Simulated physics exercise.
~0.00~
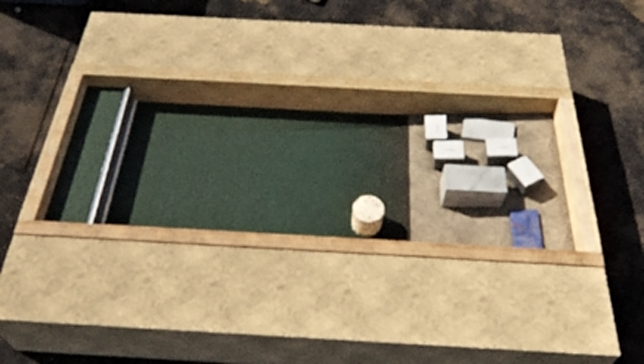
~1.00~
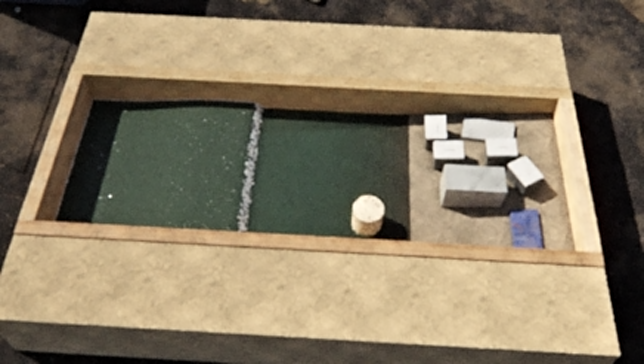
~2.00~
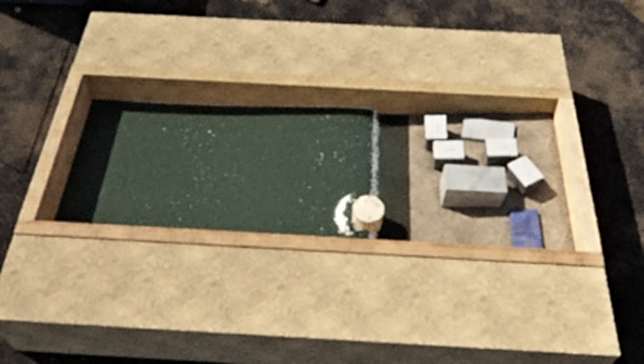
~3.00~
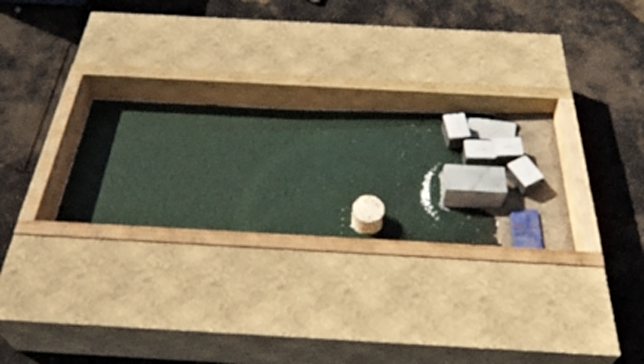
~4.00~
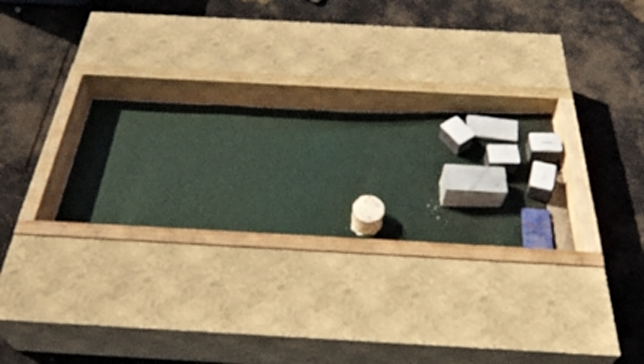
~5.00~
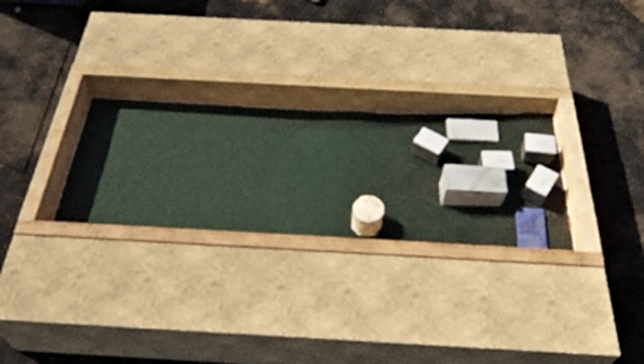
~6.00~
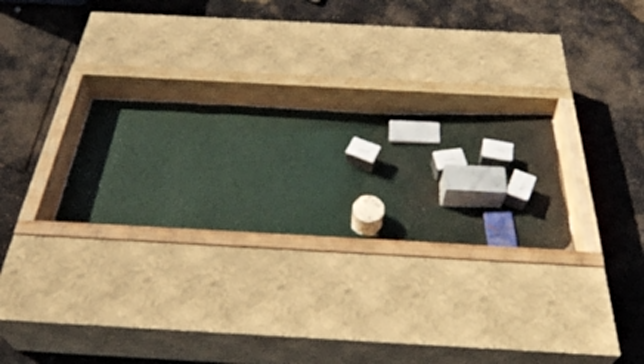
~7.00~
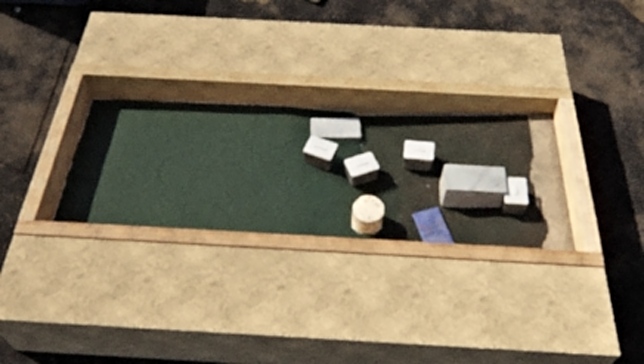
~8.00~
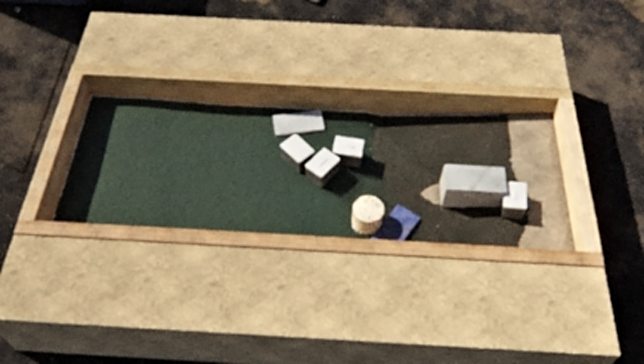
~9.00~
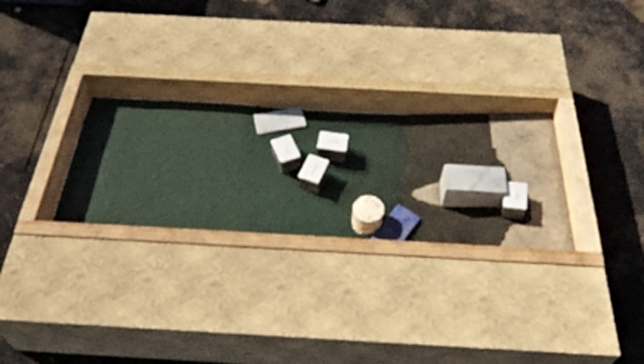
Water held behind a pale board at the left end of a sandy-walled basin, seen from above at a slant, surges right once the board is gone. A cream cylinder stands near the front, and white blocks, one larger, and a flat blue piece sit on bare sand at the right. The foaming front passes the cylinder and runs among the blocks, nudging several smaller ones right. Then the water draws back, carrying four white blocks far left past the cylinder. The blue piece stops beside the cylinder, while the large block and a small one remain on the right.
